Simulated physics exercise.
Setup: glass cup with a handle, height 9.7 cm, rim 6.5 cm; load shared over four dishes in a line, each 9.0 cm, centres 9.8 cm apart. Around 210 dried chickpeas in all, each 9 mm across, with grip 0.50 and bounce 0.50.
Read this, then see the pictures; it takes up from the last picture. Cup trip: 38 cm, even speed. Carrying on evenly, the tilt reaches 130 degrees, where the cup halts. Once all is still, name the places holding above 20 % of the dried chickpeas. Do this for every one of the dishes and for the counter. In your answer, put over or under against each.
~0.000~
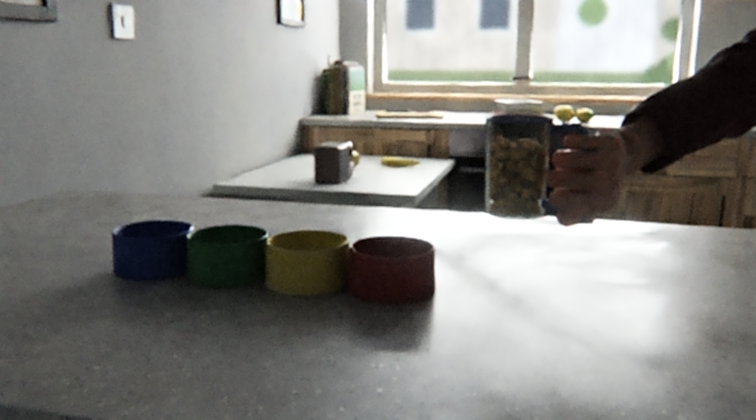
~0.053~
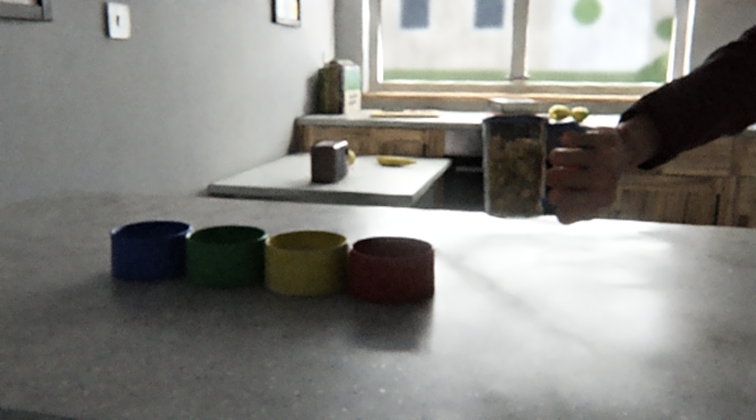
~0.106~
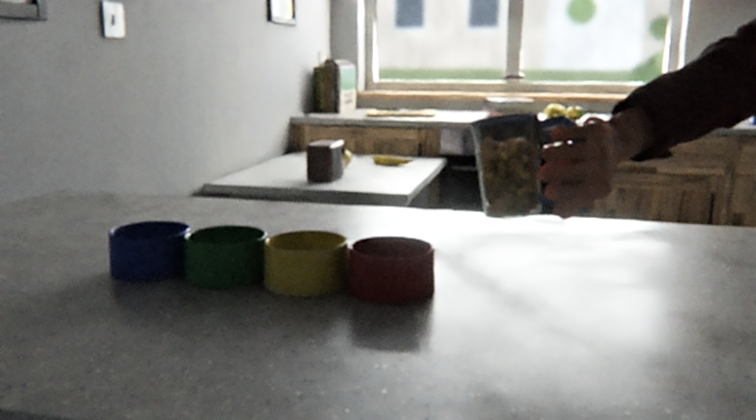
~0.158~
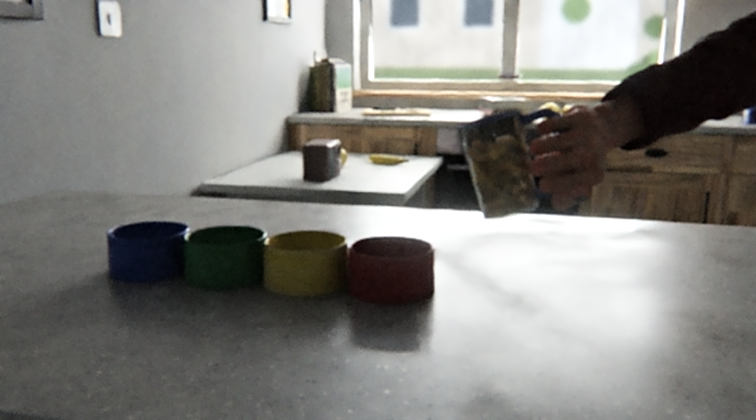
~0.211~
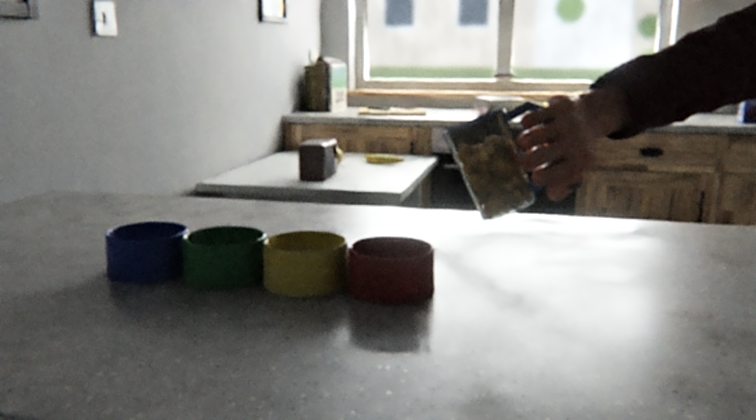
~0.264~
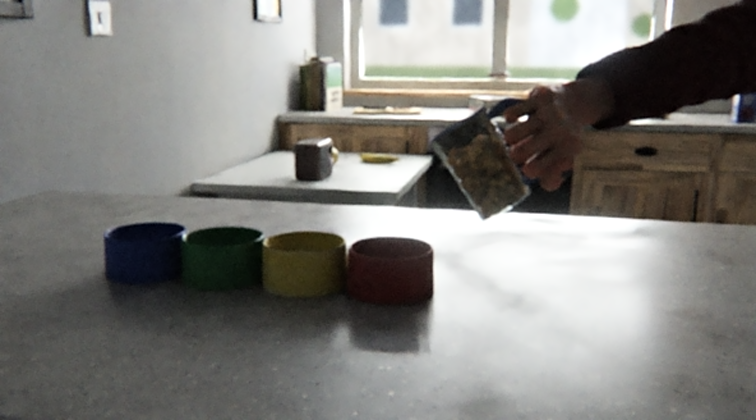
Red dish - under; blue dish - under; green dish - under; yellow dish - over; counter - under.
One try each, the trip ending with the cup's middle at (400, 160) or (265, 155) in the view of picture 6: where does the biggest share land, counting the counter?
First try: Red; second try: Yellow.
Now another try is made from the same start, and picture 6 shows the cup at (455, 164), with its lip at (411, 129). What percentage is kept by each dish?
Red 0; blue 90; green 0; yellow 0.
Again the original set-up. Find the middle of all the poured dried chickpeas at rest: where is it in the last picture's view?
Roughly pixel (300, 267).
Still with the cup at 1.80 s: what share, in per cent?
Roughly 0 per cent, I'd say.
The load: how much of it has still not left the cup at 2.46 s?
It comes out close to 0 per cent.
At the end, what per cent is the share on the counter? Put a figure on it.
Close to 5 per cent, give or take.
After 1.18 s, tilt 130 degrees; cup holds 0 %, yellow 95 %.
Then, at 1.80 s, tilt 130 degrees; cup holds 0 %, yellow 90 %.
After 2.46 s, tilt 130 degrees; cup holds 0 %, yellow 90 %.
By 2.8 s all is still; red 0 %, blue 0 %, green 0 %, yellow 90 %, counter 5 %.
